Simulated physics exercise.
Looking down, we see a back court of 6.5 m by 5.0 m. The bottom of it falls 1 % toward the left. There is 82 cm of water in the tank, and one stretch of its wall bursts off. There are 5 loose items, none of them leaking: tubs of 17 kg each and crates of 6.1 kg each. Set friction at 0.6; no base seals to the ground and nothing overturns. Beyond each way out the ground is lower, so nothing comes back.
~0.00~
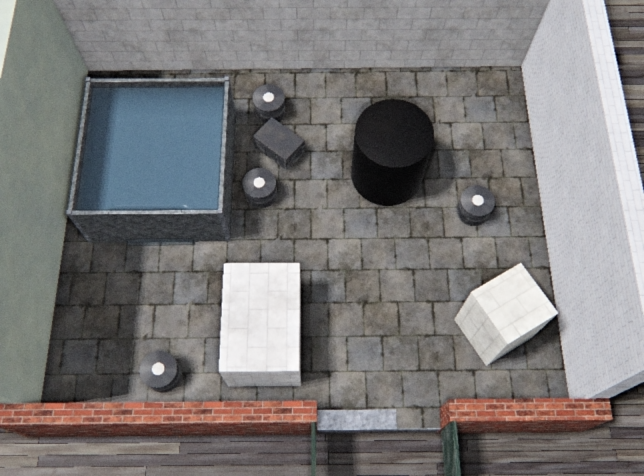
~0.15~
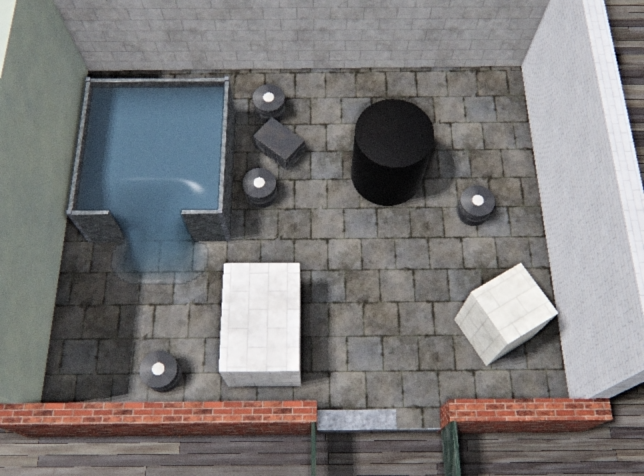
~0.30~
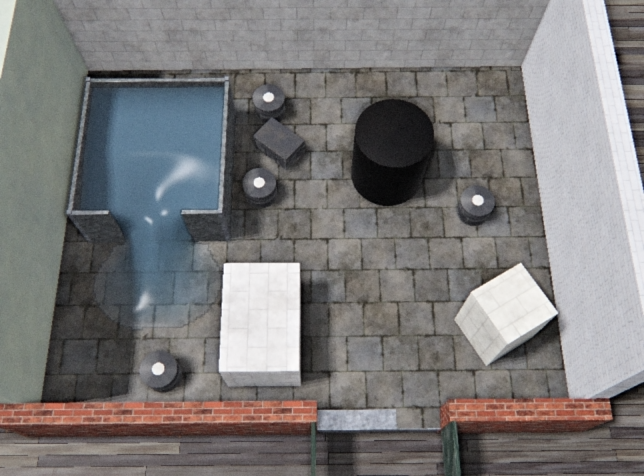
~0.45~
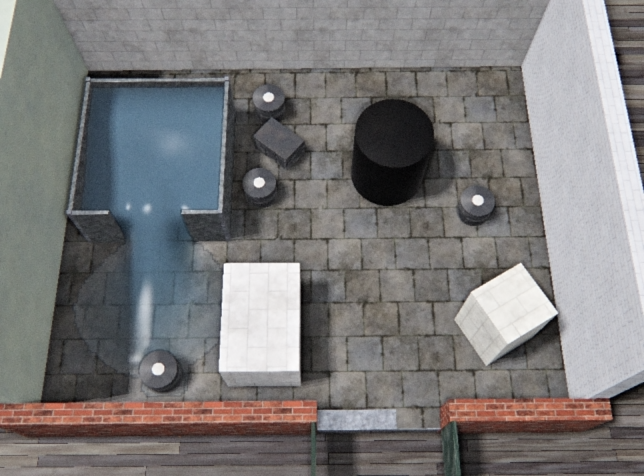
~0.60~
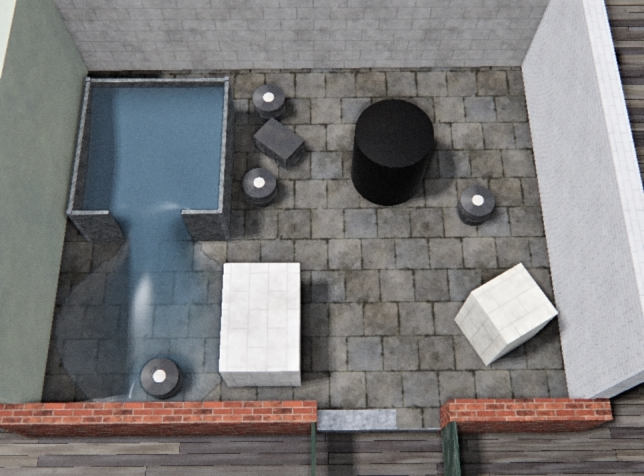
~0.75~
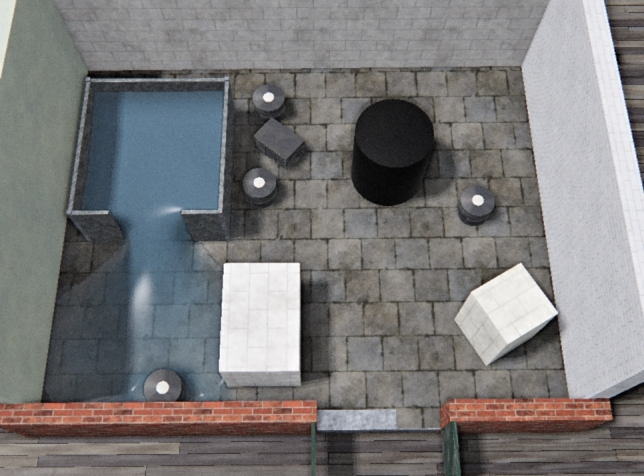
Water poured out through a gap that opened in the near wall of a blue tank, spread across the stone paving beside a white block, and nudged a small round tub slightly toward the brick wall.
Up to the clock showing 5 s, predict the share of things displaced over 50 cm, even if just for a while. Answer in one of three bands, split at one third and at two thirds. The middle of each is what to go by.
Under a third.
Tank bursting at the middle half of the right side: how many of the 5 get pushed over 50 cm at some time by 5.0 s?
You'd get 3 in that case.
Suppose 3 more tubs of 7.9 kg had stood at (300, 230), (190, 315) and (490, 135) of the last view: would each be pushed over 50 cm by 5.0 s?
The first comes out beyond the limit, the second beyond the limit, the third within the limit.
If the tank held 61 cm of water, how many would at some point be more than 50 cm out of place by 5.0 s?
So the tally would be 1.
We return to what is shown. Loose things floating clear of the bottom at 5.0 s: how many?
Just then, the number is 1.
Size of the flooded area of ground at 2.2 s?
The covered patch comes to about 12 m2.
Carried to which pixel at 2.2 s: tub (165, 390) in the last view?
(160, 356), roughly.
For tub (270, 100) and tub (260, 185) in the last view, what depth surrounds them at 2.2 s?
About 0 and 0 cm.
After 1.1 s 0 of 5 are over 50 cm from their spots; 1 afloat.
After 2.2 s 0 of 5 are over 50 cm from their spots; 1 afloat.
After 3.5 s 0 of 5 are over 50 cm from their spots; 1 afloat.
After 5.0 s 1 of 5 are over 50 cm from their spots, and 1 have been at some point; 1 afloat.
